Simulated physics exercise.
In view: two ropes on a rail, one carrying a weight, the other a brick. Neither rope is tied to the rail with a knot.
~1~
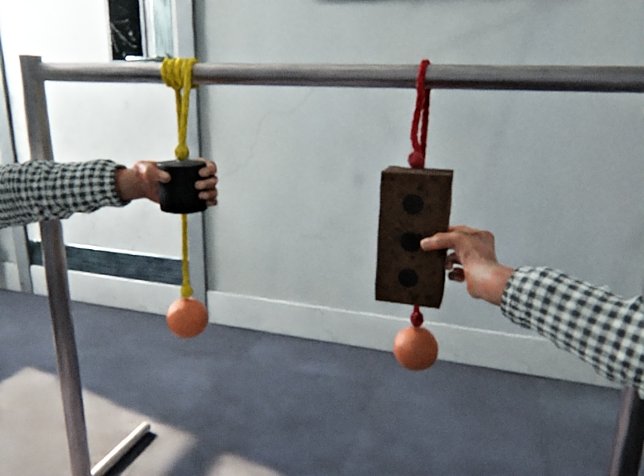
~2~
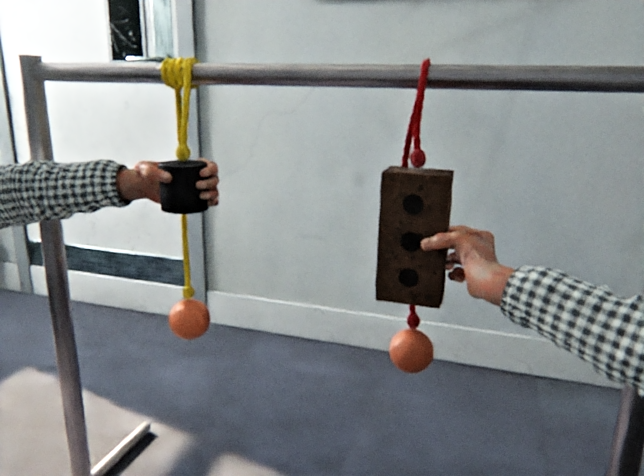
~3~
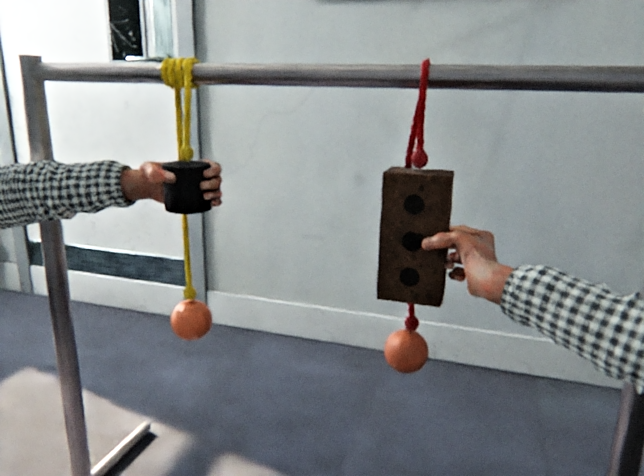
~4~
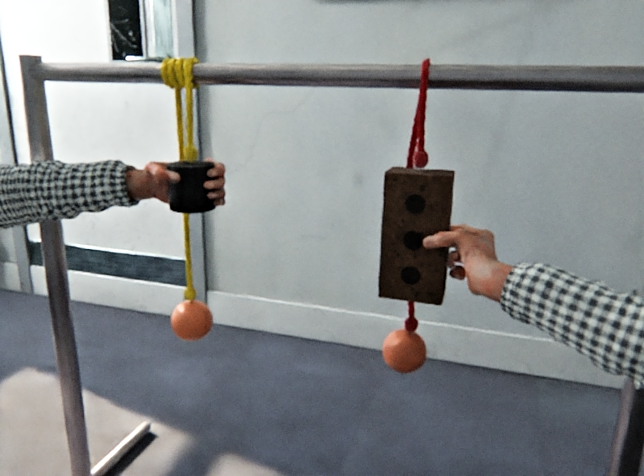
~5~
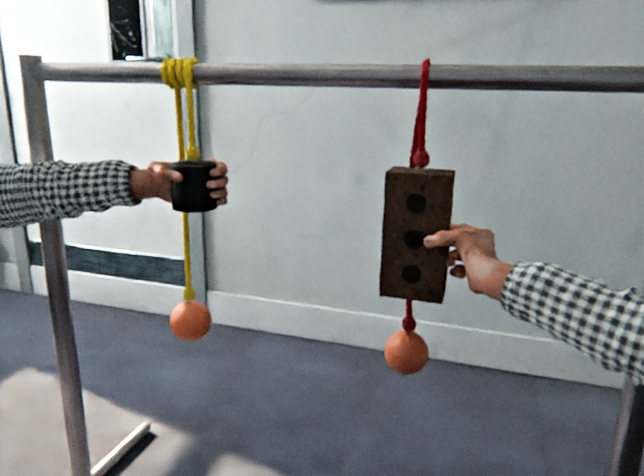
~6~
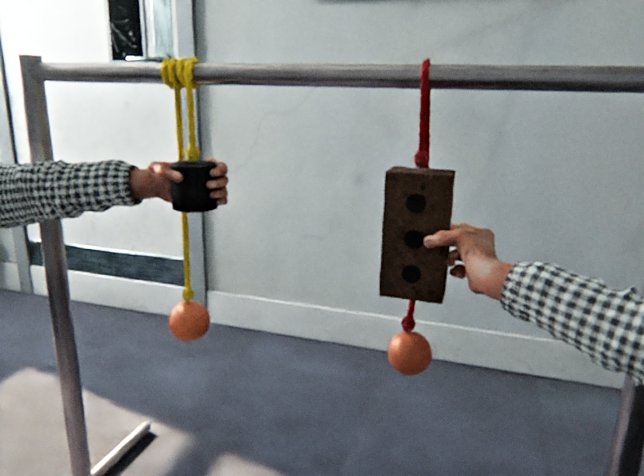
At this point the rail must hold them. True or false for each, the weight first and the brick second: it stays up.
Weight - true; brick - false.
Then, 0.44 s on from there, weight off the floor near (193, 172); brick dropping near (401, 461).
Then, 0.84 s on from there, weight off the floor near (192, 172); brick on the floor.
In the end, weight off the floor near (192, 173); brick on the floor. The weight stays hanging and the brick drops.
